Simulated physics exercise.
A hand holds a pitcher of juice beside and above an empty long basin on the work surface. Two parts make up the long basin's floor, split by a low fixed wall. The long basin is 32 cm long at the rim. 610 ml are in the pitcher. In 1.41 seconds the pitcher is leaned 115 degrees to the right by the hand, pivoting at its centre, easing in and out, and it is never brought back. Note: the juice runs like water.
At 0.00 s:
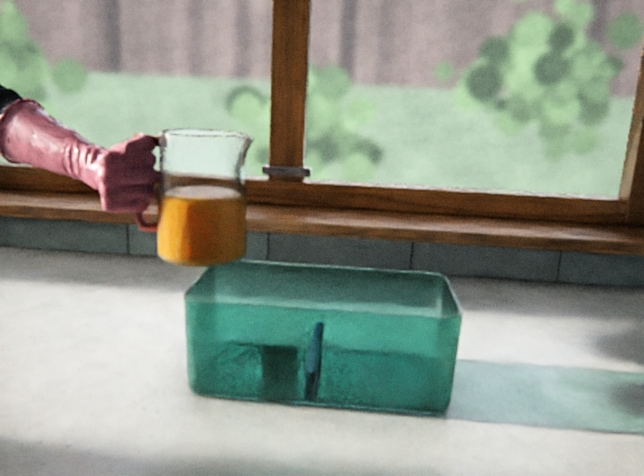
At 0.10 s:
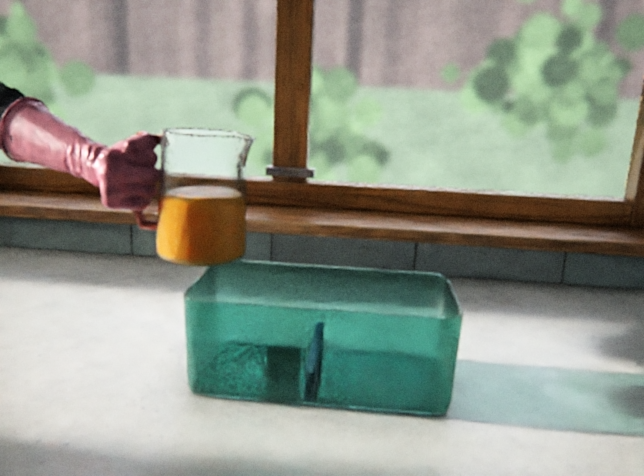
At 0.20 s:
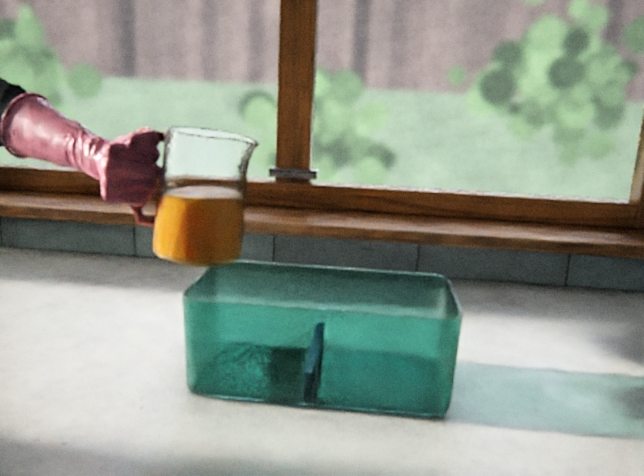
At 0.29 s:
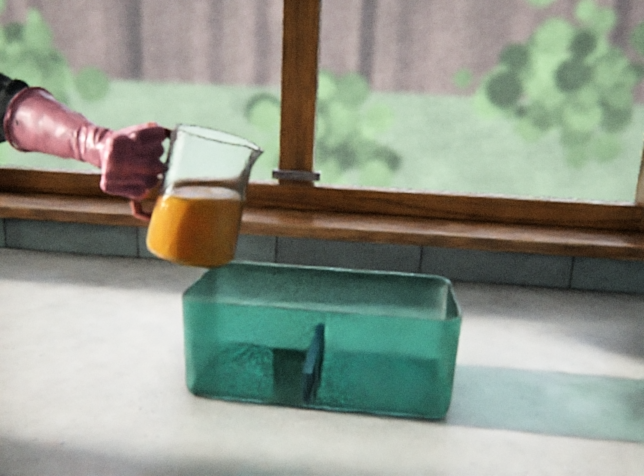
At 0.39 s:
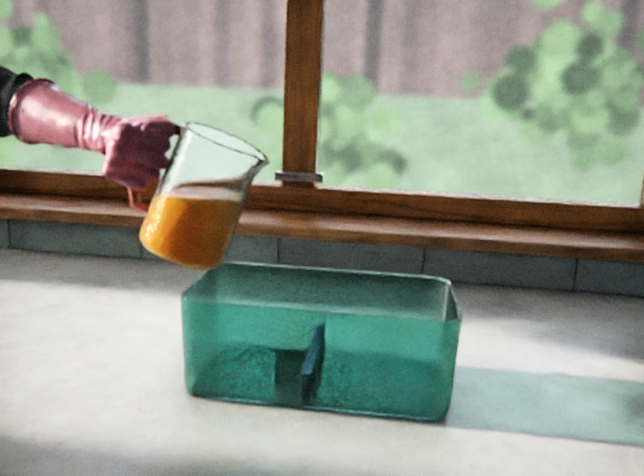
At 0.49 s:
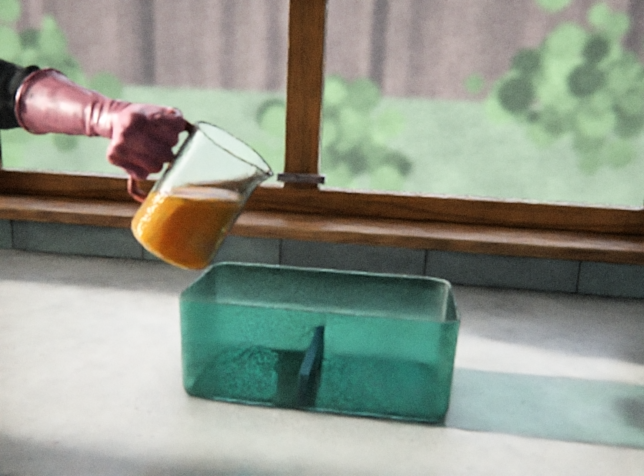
Gloved hand holding a glass pitcher of orange juice above a divided green basin by a window, gradually tilting it right.
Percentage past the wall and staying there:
32 percent.
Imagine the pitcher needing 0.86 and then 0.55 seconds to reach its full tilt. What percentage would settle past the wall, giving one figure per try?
20 in a hundred, followed by 15 in a hundred.
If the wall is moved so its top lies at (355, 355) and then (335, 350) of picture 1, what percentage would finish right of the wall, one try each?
Some 10 in a hundred, then some 5 in a hundred.
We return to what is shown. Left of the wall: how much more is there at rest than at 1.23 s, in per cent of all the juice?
Roughly 34 per cent.
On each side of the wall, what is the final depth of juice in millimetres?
Some 18 mm on the left and some 8 mm on the right.
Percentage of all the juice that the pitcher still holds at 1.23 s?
I'd say some 30 per cent remains.
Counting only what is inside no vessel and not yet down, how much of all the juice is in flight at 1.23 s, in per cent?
Something like 10 per cent of the total.
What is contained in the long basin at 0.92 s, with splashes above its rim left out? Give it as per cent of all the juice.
Estimate - around 1 in a hundred parts.
By 0.92 s the tilt is 84° and 90 per cent is still to pour, 1 is left of the wall and 0 right of it.
By 1.23 s the tilt is 110° and 30 per cent is still to pour, 33 is left of the wall and 26 right of it.
By 1.55 s the tilt is 115° and 1 per cent is still to pour, 67 is left of the wall and 30 right of it.
By 1.91 s the tilt is 115° and 0 per cent is still to pour, 68 is left of the wall and 32 right of it.
At rest 68 per cent lies left of the wall, 32 right of it and 0 outside.
